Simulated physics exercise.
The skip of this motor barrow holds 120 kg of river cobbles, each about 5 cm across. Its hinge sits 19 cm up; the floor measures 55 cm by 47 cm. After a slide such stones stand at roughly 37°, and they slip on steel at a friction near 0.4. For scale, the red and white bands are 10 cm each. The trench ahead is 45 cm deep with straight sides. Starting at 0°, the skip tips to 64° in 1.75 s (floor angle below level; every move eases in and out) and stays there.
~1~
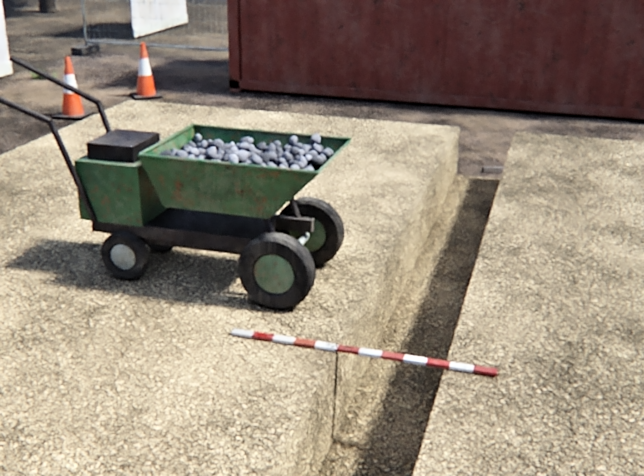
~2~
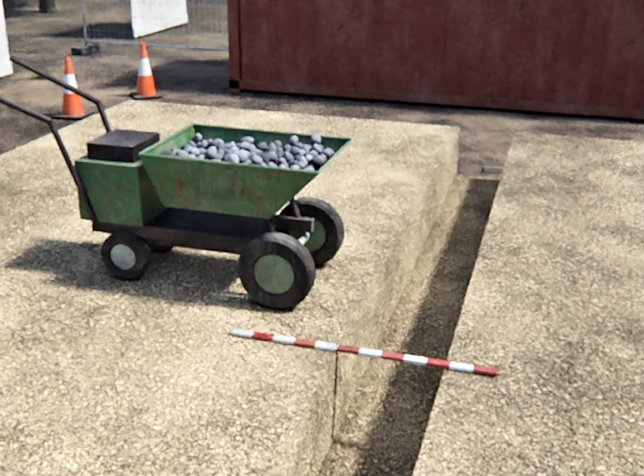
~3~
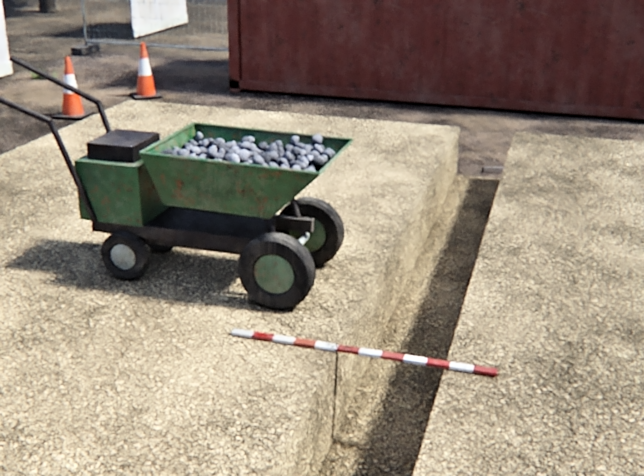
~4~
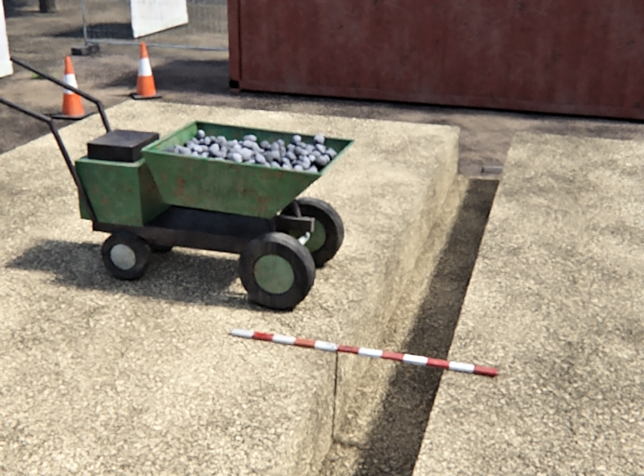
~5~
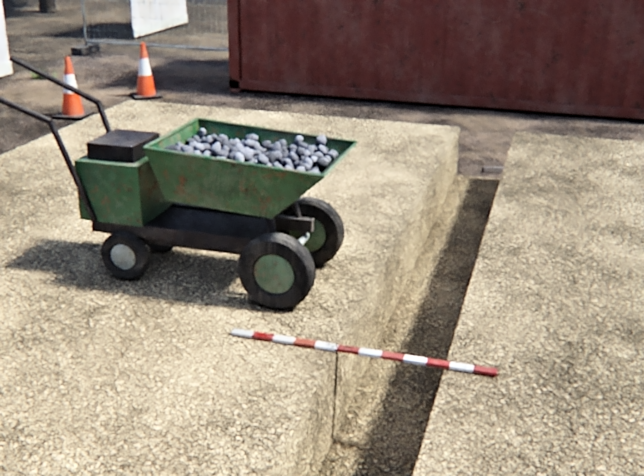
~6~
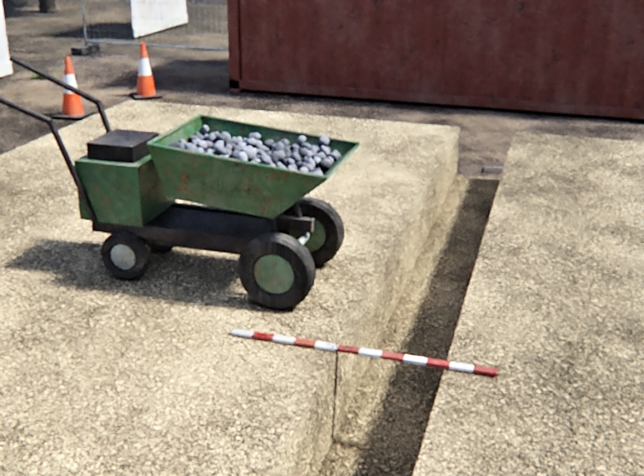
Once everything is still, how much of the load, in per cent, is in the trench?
Roughly 91 per cent ends in the trench.
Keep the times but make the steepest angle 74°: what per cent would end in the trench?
It would be near 95 per cent.
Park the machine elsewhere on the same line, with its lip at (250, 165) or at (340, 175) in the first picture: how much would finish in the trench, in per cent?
Near 90 per cent from the first place, 65 from the second.
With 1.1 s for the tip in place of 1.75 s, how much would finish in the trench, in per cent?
In that case some 80 per cent.
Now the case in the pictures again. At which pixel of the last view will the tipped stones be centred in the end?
Near (428, 369).
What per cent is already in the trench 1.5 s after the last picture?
About 45 per cent by then.
Then, 1.0 s after the last picture the floor is at 54°, 100 % in the skip; the foremost stones are at (405, 232).
Then, 1.5 s after the last picture the floor is at 64°, 50 % in the skip, 47 % in the trench, 3 % past the trench; the foremost stones are at (498, 302).
Then, 1.9 s after the last picture the floor is at 64°, 22 % in the skip, 69 % in the trench, 9 % past the trench; the foremost stones are at (549, 309).
Then, 3.9 s after the last picture the floor is at 64°, 0 % in the skip, 91 % in the trench, 9 % past the trench; the foremost stones are at (564, 308).
